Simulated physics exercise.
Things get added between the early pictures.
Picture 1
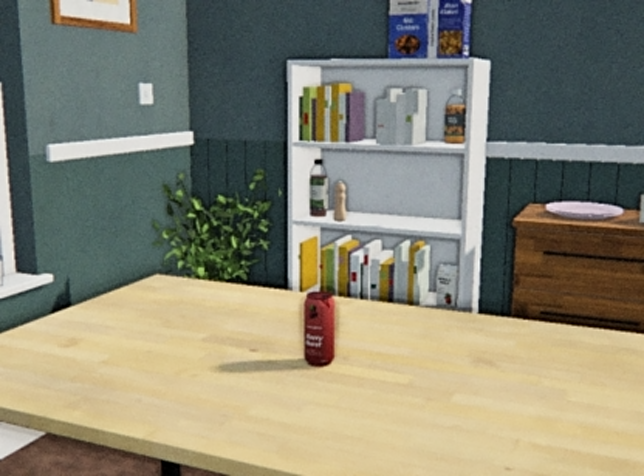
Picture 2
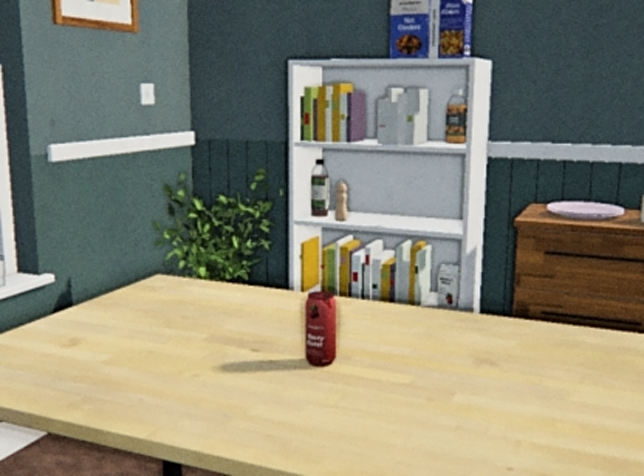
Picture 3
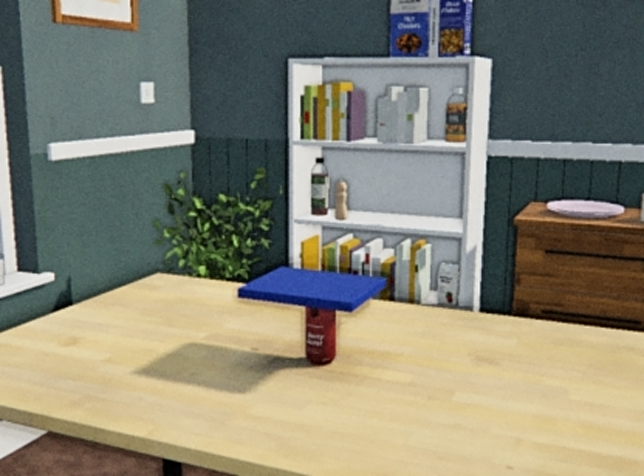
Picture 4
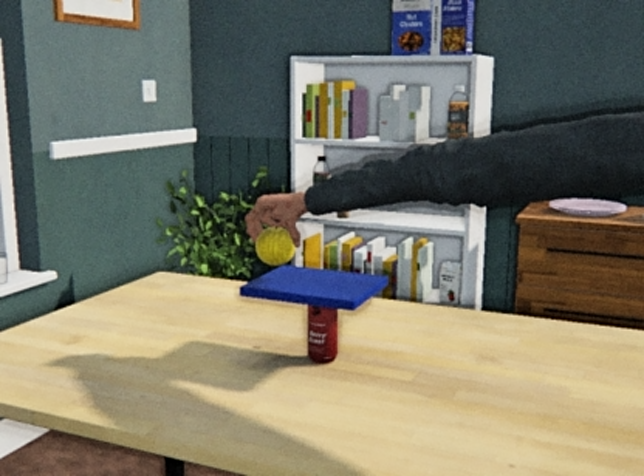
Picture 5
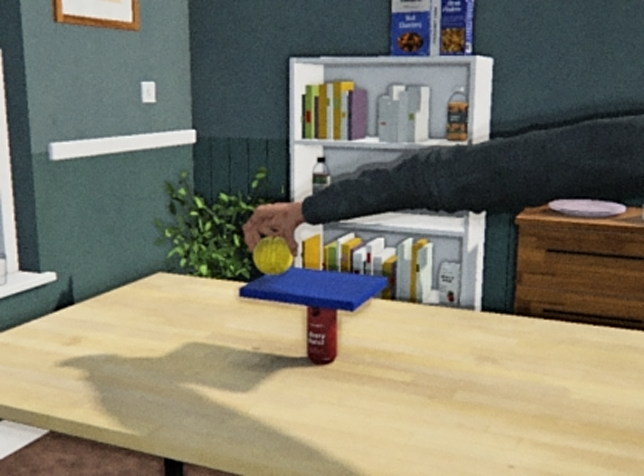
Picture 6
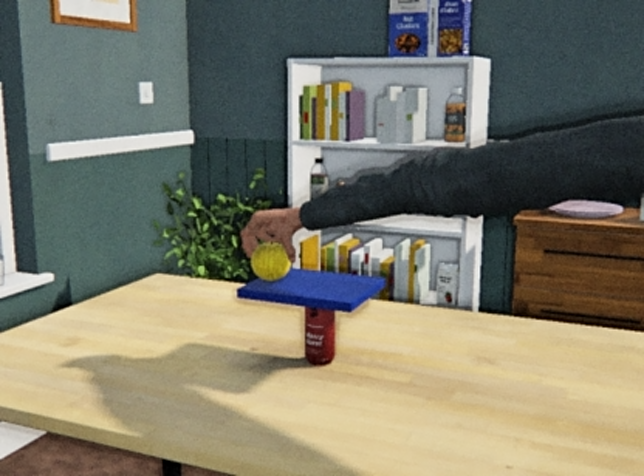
In this clip, a red can stands on a wooden table, a flat blue board appears on top of it, and then a hand reaching in from the right lowers a yellow apple onto the board's left side.
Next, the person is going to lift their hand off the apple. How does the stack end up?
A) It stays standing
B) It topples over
(B) It topples over.
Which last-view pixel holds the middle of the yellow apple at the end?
In the final view it sits at roughly (256, 336).
Then, 0.40 s later than the last frame, yellow apple now fallen; blue lid on its side.
Then, 0.60 s later than the last frame, blue lid now fallen.
When it is over, fallen, yellow apple and blue lid; red can as before. End places, in pixels of the last picture, yellow apple near (256, 336). The stack comes apart.
